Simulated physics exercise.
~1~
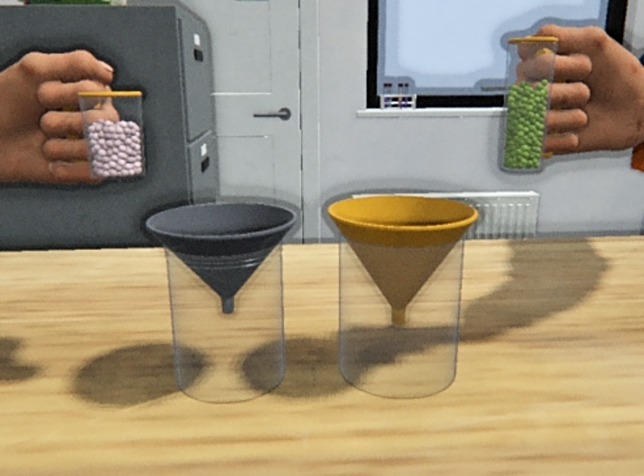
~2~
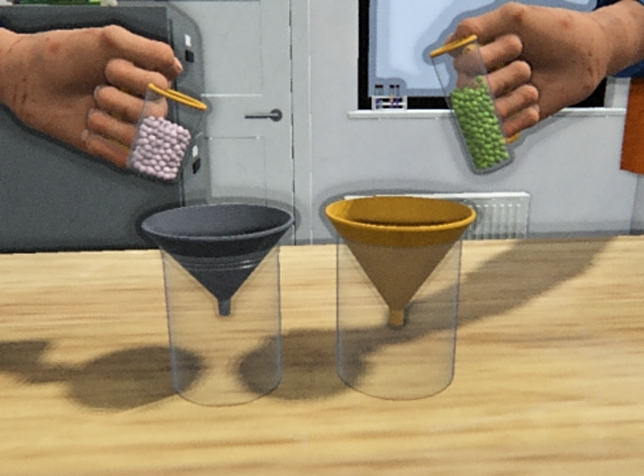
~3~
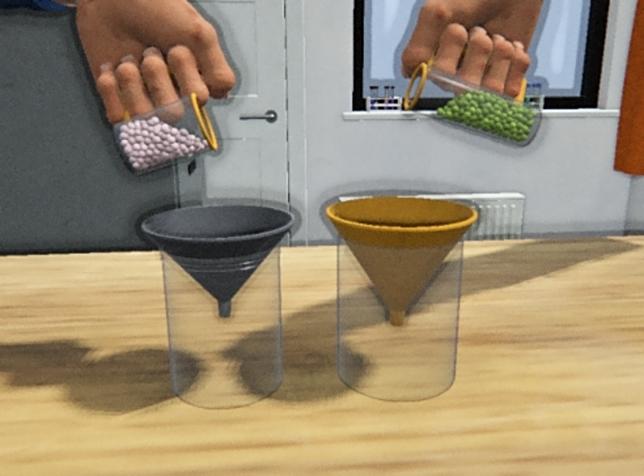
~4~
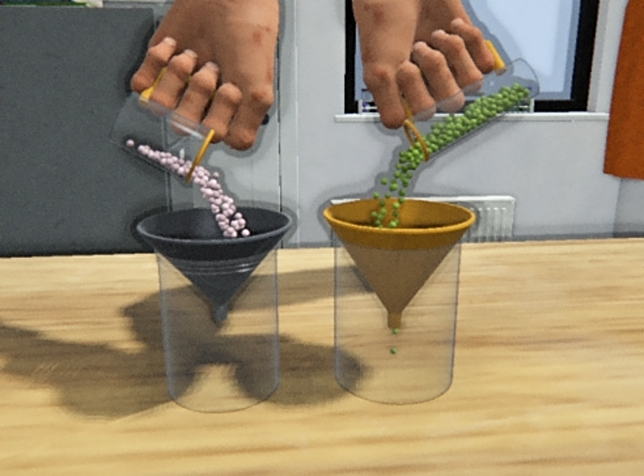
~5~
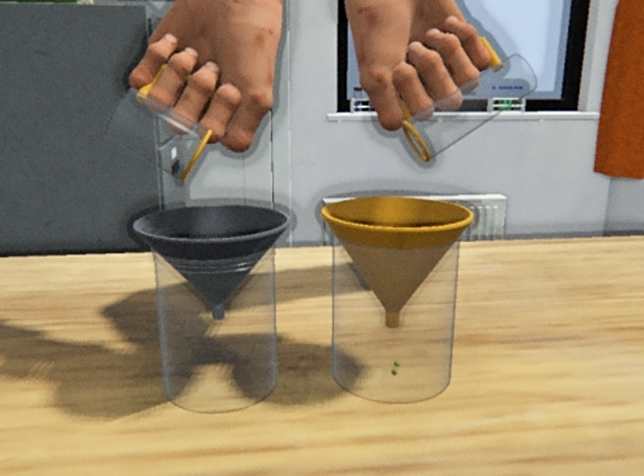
Wooden tabletop with hands tipping pink and green beads into two funnels, only a few green ones dropping into a jar.
